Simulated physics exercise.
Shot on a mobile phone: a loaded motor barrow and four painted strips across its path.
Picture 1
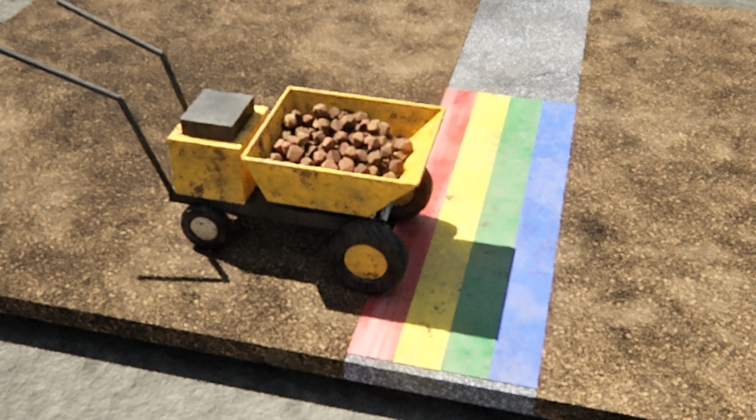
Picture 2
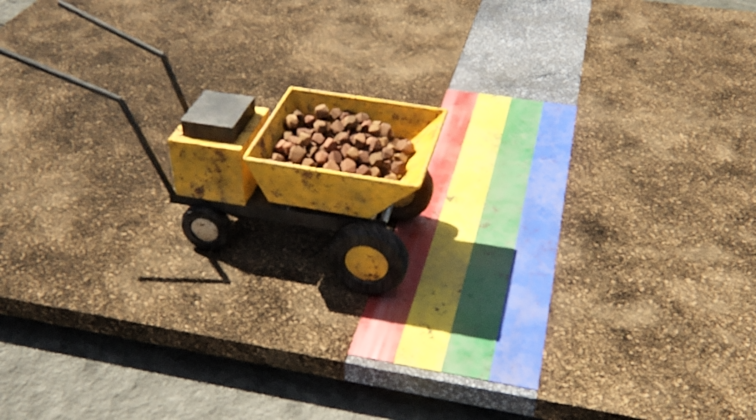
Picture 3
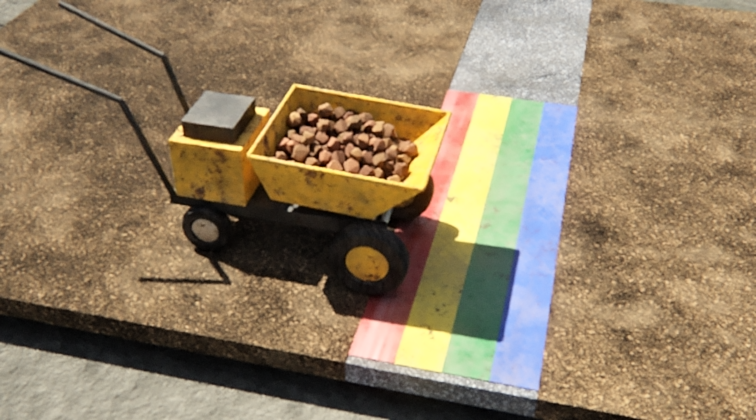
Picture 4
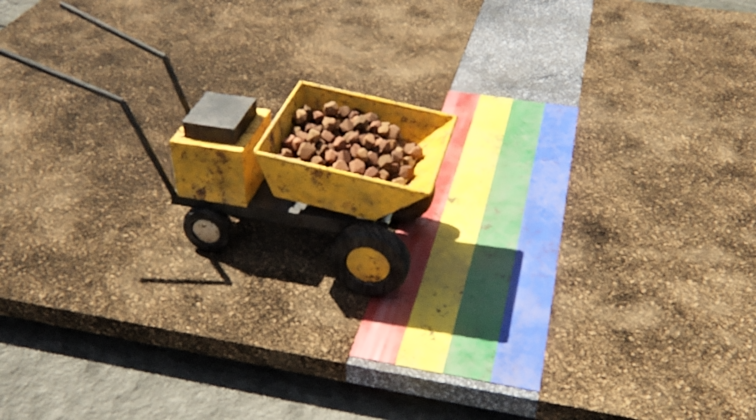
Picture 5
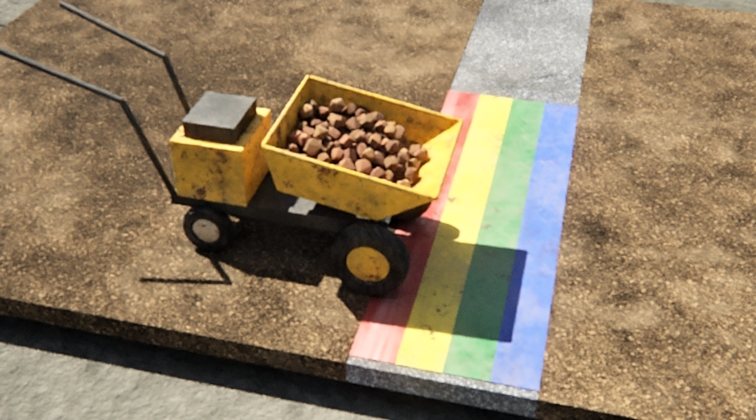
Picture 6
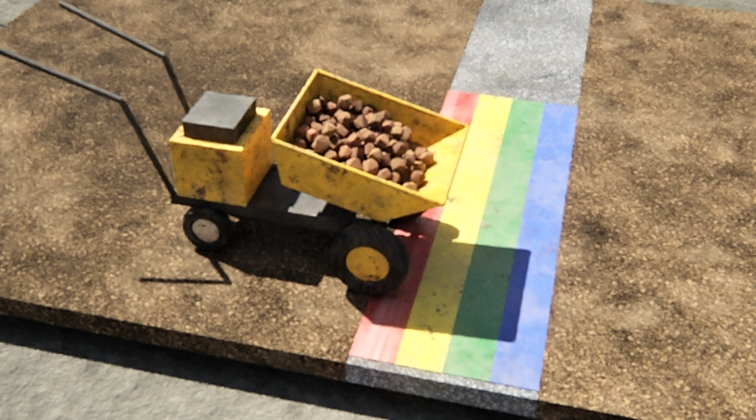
The clip shows a yellow motor barrow loaded with brown clay clods, standing beside red, yellow, green and blue painted strips. Its skip starts level, then gradually tilts forward to the right, its rear rising while the clods remain inside.
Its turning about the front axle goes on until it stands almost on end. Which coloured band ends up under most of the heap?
The blue one.
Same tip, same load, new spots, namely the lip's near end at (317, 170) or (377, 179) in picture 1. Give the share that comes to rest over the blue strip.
Some 0 in a hundred, then some 20 in a hundred.
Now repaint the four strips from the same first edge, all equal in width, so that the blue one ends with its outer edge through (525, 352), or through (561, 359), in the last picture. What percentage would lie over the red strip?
Close to 0 percent, and close to 0 percent.
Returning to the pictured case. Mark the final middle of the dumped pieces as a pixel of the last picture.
It settles centred around (527, 272).
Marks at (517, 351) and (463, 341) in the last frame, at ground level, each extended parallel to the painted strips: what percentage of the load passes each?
Close to 30 and 70 per cent respectively.
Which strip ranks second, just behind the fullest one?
Second: That green strip.
Soon after the last picture, skip tipped well over; all in the skip.
A little later, skip tipped steeply; most in the skip; a small part over the green strip; a small part over the blue strip; a stray few off the paint.
Later still, skip tipped right over; about a quarter in the skip; about a quarter over the green strip; about a third over the blue strip; about a quarter off the paint.
At rest, skip tipped right over; about a quarter in the skip; none over the red strip; none over the yellow strip; about a quarter over the green strip; about a third over the blue strip; about a quarter off the paint.
